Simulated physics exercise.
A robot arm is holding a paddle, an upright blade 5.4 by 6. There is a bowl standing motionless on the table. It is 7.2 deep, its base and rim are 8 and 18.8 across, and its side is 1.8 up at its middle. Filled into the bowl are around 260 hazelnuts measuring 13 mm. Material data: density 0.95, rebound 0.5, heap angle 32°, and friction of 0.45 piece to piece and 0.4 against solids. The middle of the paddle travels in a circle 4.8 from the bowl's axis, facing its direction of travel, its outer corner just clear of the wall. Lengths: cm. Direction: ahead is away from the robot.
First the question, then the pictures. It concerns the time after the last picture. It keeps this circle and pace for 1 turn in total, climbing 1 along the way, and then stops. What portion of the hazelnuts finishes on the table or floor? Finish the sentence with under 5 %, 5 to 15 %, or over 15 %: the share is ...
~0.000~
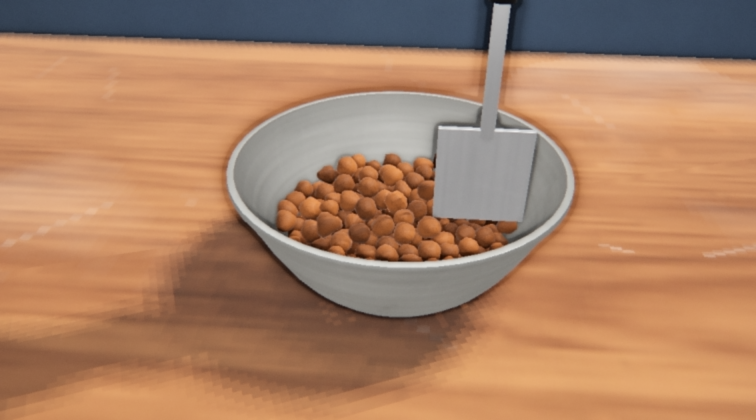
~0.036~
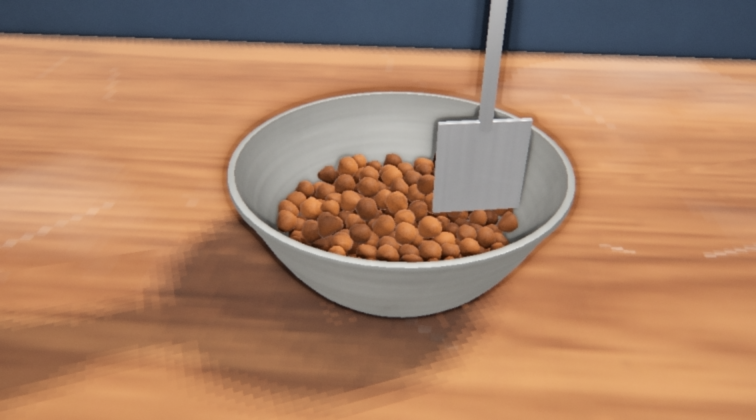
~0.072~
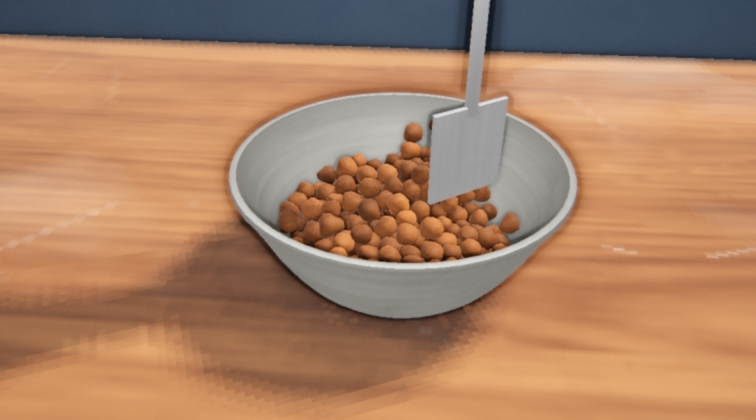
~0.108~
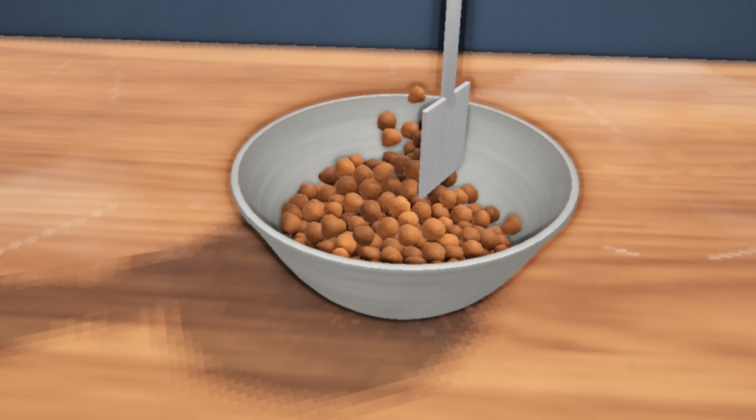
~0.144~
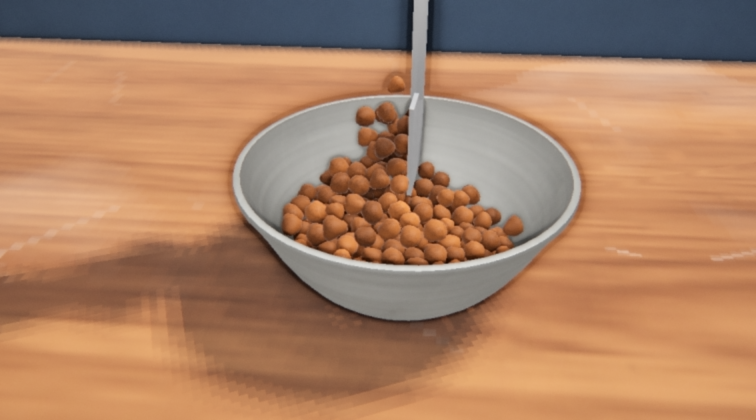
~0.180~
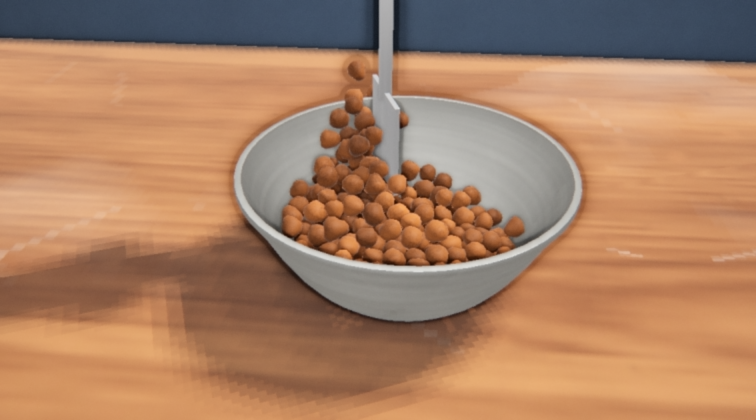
The share is 5 to 15 %.
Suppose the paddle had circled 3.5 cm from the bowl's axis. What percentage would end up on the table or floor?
That would give close to 10 per cent.
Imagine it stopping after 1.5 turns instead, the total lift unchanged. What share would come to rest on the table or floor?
Roughly 10 per cent.
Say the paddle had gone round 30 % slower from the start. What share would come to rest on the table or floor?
It would be near 5 per cent.
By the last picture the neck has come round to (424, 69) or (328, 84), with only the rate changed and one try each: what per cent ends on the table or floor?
Near 5 in a hundred for the first and near 20 in a hundred for the second.
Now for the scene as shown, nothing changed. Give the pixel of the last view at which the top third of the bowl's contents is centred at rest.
The centre sits around (438, 207) in the last picture.
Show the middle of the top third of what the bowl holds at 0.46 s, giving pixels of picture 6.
The centre is close to (467, 242).
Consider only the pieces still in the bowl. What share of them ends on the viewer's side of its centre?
Around 45 per cent of what the bowl keeps.
After 0.32 s, 204° round, highest piece 9 above the table; 250 in the bowl, 2 on the table or floor, 4 in flight or on the tool.
After 0.46 s, 299° round, highest piece 9 above the table; 240 in the bowl, 9 on the table or floor, 7 in flight or on the tool.
After 0.73 s, 0° round, highest piece 6 above the table; 233 in the bowl, 22 on the table or floor, 1 in flight or on the tool.
After 1.43 s, 0° round, highest piece 6 above the table; 233 in the bowl, 23 on the table or floor.
At rest, 233 in the bowl, 23 on the table or floor. That is 9 % on the table or floor.
